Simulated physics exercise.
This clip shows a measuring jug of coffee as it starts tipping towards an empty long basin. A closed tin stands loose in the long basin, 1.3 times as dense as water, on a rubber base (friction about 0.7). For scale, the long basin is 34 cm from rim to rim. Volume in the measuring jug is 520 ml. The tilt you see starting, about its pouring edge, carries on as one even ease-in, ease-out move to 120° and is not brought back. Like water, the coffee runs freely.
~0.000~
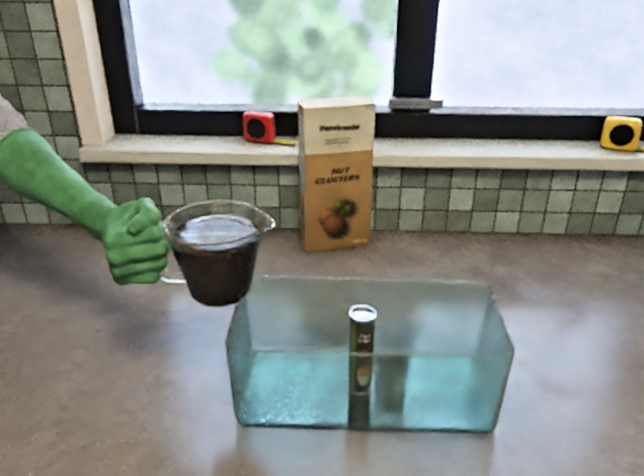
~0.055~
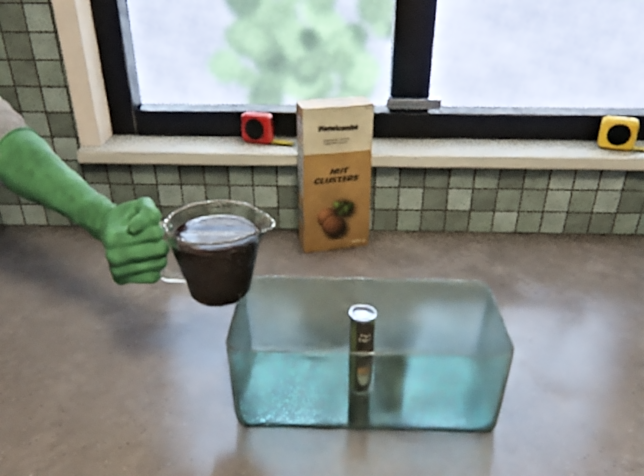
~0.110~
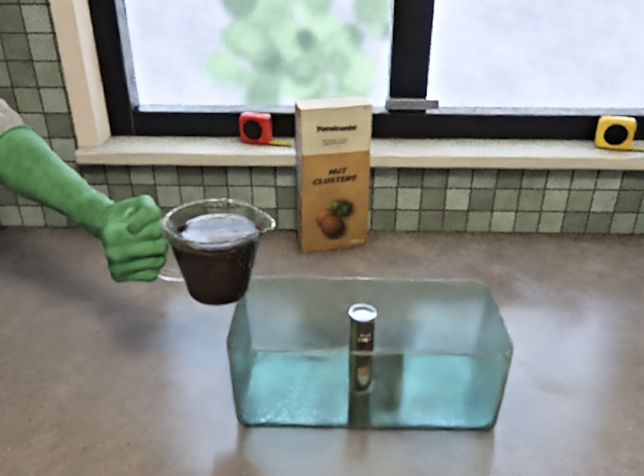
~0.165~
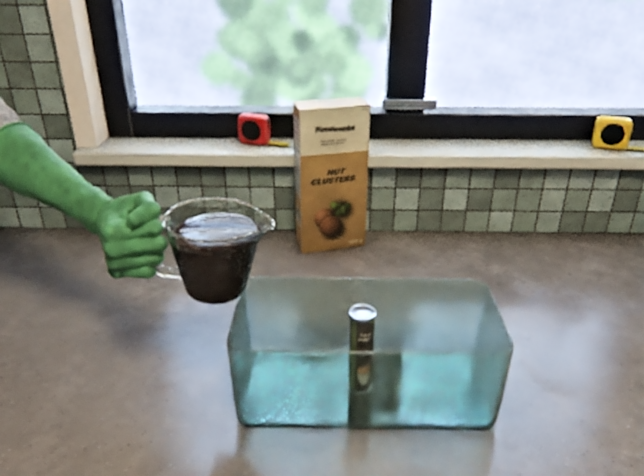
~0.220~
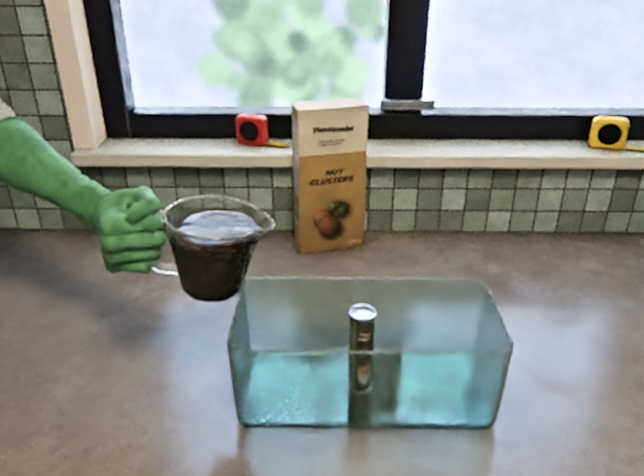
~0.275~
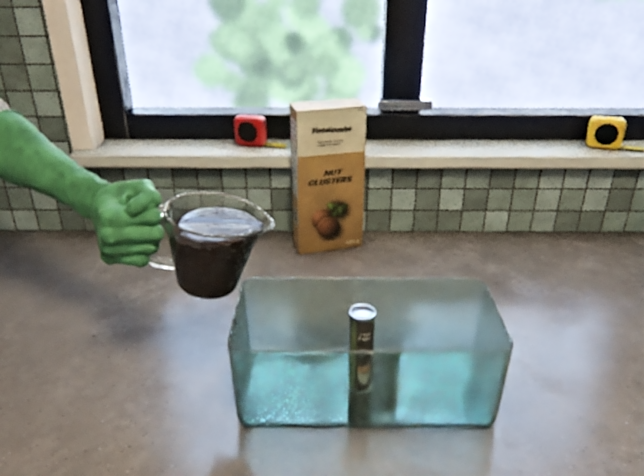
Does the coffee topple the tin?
It won't make it through.
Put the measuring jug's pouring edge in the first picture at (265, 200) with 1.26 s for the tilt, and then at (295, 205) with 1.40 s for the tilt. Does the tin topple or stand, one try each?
Run one: It tumbles. Run two: It does not tip.
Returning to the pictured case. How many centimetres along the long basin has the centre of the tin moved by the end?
The middle of the tin ends some 8.5 cm along the basin.
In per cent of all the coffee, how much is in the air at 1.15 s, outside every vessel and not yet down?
About 16 per cent.
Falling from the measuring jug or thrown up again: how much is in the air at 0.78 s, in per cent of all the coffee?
Close to 24 per cent, I'd say.
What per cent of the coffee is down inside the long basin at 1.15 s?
78 %, more or less.
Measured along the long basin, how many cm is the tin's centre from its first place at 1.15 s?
About 3 cm.
Then, 0.78 s in, the tilt is 66° and 65 per cent is still to pour; the tin stands where it began.
Then, 1.15 s in, the tilt is 107° and 5 per cent is still to pour; the tin leans 27°.
Then, 1.54 s in, the tilt is 120° and 0 per cent is still to pour; the tin lies on its side.
Then, 1.96 s in, the tilt is 120° and 0 per cent is still to pour; the tin lies on its side.
Finally, the tin lies on its side.
